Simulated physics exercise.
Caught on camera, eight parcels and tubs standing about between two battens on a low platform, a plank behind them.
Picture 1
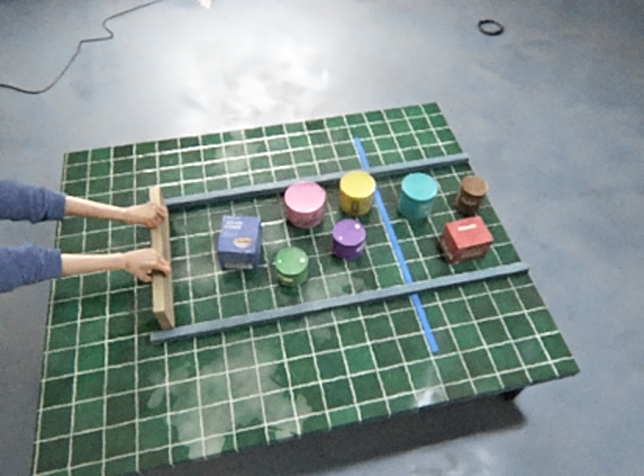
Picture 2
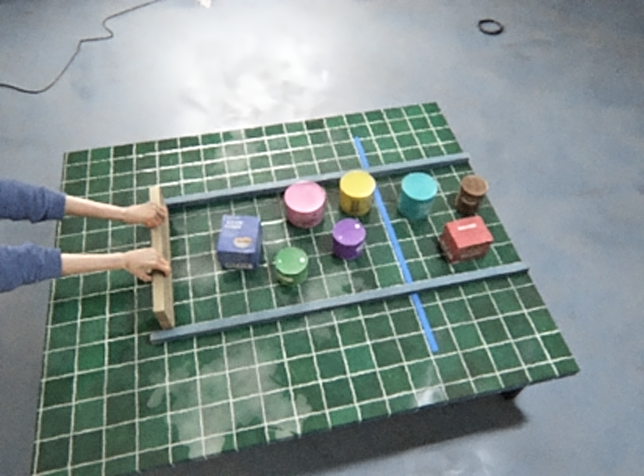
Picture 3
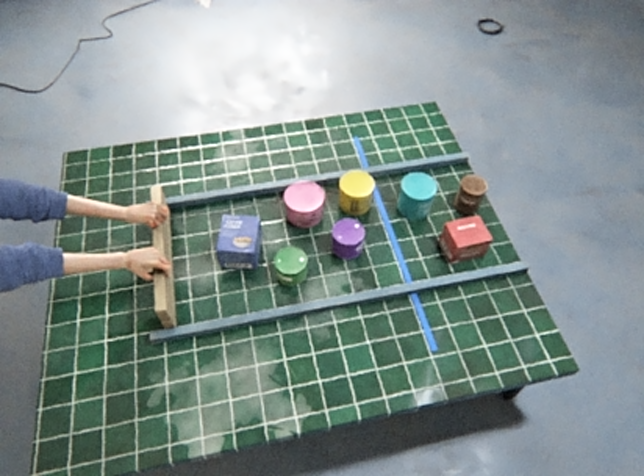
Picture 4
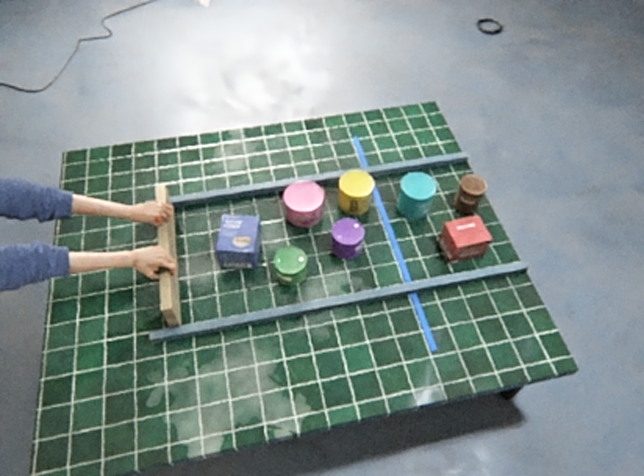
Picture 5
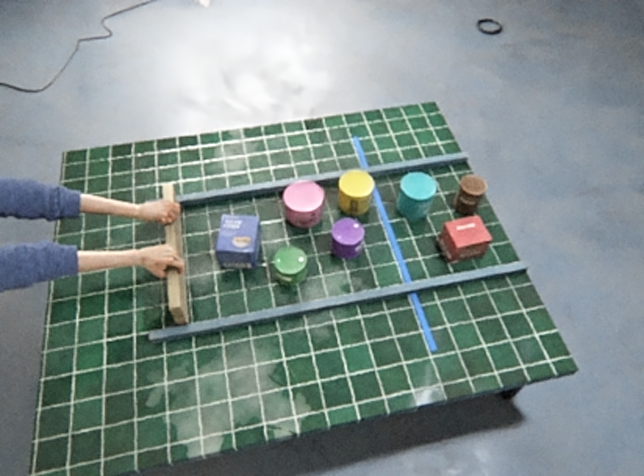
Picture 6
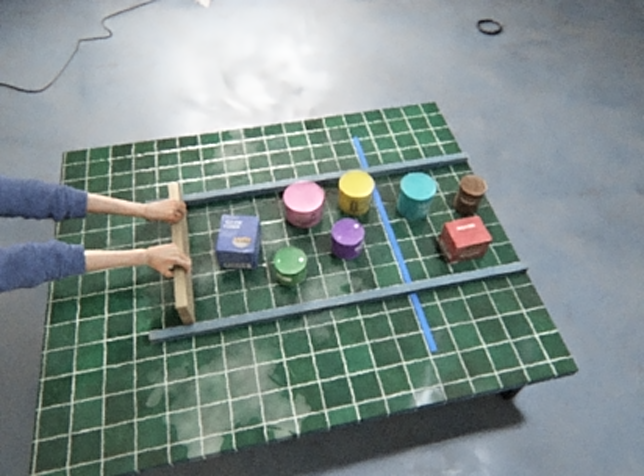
In the video, two hands hold a wooden plank across two battens on a green tiled platform and slide it slightly to the right toward a blue box, while the box and the colourful tubs ahead of it stay still.
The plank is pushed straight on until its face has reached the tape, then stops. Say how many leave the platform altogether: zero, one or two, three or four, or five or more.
The number that fall off is zero.
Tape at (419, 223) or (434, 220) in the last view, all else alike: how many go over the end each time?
In that order 1 and 2.
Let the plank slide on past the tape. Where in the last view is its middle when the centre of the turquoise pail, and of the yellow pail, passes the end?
At (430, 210) for the turquoise pail; at (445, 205) for the yellow pail.
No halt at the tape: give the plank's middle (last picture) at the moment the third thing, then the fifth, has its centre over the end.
Near (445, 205) and (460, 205).
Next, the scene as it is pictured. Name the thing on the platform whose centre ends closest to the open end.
The brown pail.
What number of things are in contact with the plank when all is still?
3 of them.
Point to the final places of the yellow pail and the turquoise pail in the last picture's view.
The yellow pail stops around (429, 183); the turquoise pail around (456, 199).
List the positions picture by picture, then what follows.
In the first picture, brown pail (471, 196); red box (466, 240); turquoise pail (417, 198); plank (162, 256); tape (390, 229).
In the second picture, red box (466, 240); plank (162, 255).
In the third picture, turquoise pail (416, 197); pink pail (305, 205).
In the fourth picture, brown pail (470, 195); green canister (291, 266).
In the fifth picture, red box (465, 240); purple canister (347, 239).
In the sixth picture, brown pail (470, 196); red box (465, 240); turquoise pail (416, 197); plank (181, 251); tape (389, 228).
Early on, none off yet; brown pail at rest near (470, 196); red box at rest near (465, 240); turquoise pail at rest near (416, 197).
A while later, none off yet; brown pail at rest near (470, 196); red box at rest near (465, 240); turquoise pail travelled a little near (427, 199).
Finally, the number that fall off is zero.
